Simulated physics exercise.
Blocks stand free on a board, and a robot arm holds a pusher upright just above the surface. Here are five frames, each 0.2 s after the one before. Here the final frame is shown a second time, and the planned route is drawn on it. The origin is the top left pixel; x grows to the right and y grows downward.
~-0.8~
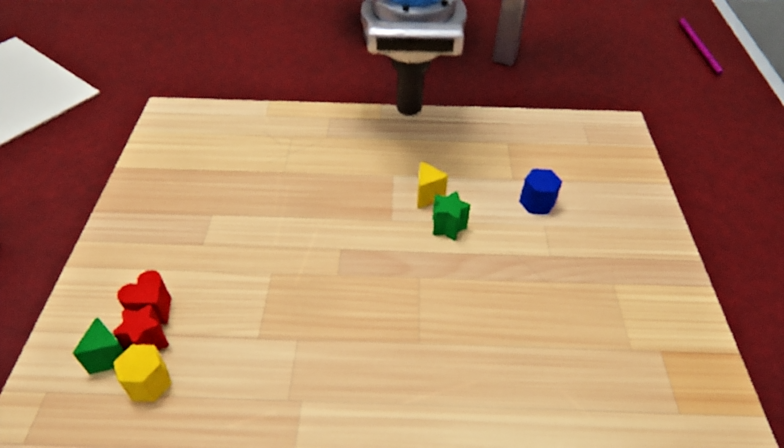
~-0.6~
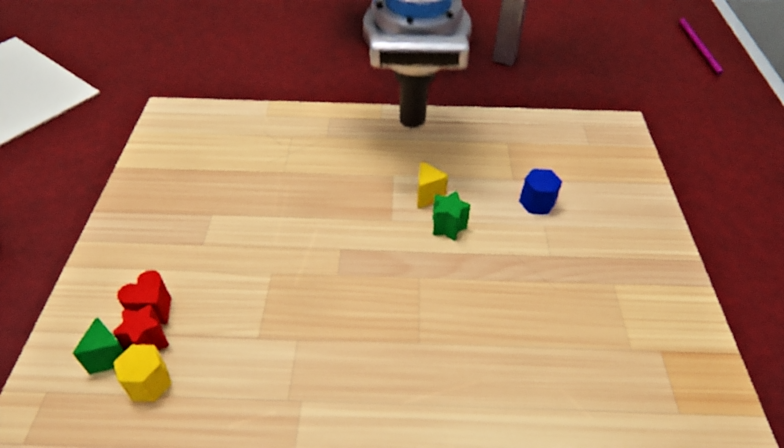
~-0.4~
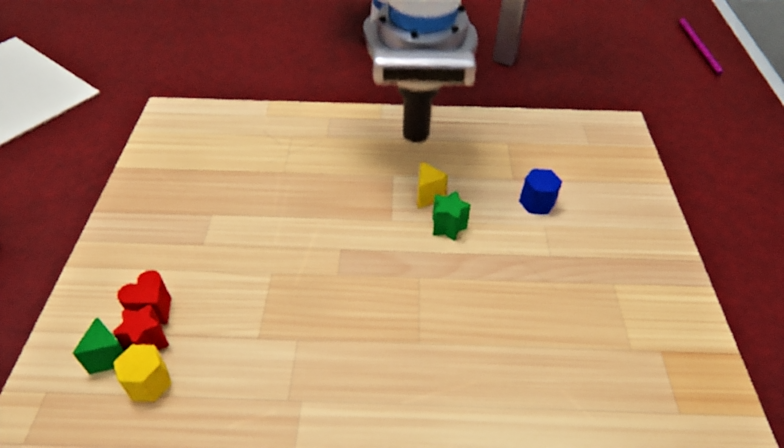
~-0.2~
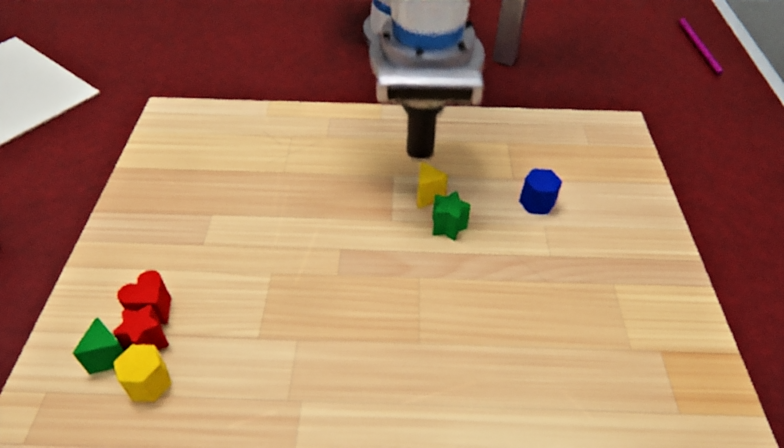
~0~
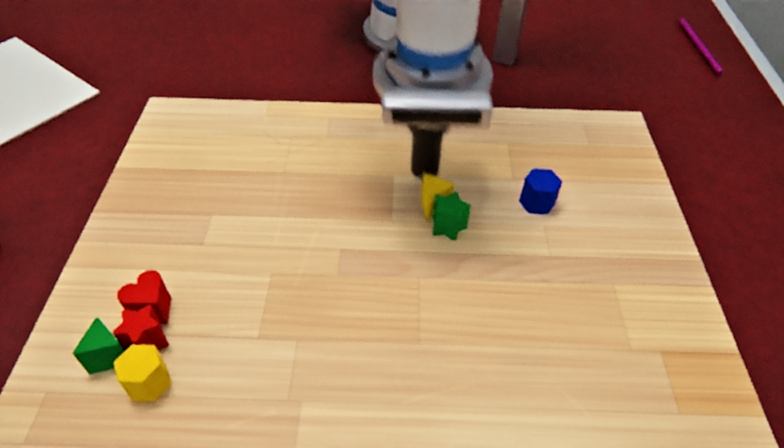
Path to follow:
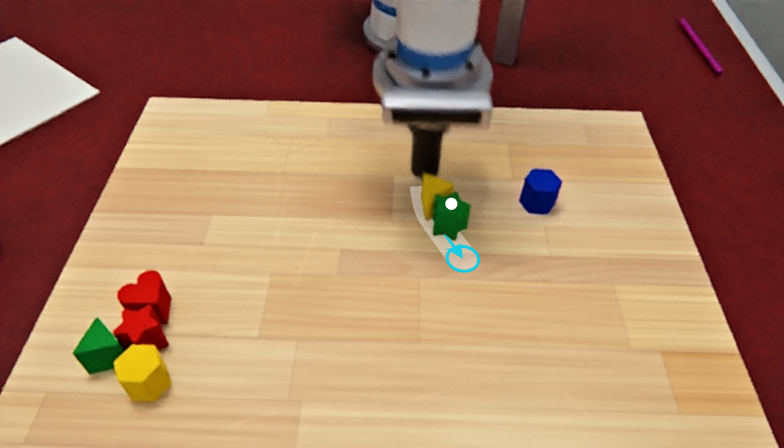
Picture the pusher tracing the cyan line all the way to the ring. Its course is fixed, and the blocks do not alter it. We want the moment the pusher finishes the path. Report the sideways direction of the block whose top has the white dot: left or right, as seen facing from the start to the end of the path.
Seen from start to end, it moves left.
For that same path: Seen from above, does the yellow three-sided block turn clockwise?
Yes, that is what happens.
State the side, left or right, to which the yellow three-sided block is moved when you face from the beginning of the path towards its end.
Displaced right.
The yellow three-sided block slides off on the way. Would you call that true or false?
The statement is true.
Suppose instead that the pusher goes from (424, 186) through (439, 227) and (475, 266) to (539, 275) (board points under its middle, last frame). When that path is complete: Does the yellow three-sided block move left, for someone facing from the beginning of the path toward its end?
Going by the path, no.
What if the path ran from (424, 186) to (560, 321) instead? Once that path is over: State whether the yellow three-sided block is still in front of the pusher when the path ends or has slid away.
The block gets away.
Drawn move, from (424, 186) via (436, 222), ending at (463, 259); the dot is on the green star.
The first path, step by step. One third of the way, pusher (431, 194); yellow three-sided block (433, 206), turned 25° anticlockwise; green star (459, 215), turned 45° anticlockwise.
Two thirds of the way, pusher (446, 218); yellow three-sided block (441, 231); green star (476, 229), turned 65° anticlockwise.
At the end, pusher (465, 243); yellow three-sided block (446, 251), turned 30° clockwise; green star (502, 247), turned 100° anticlockwise.
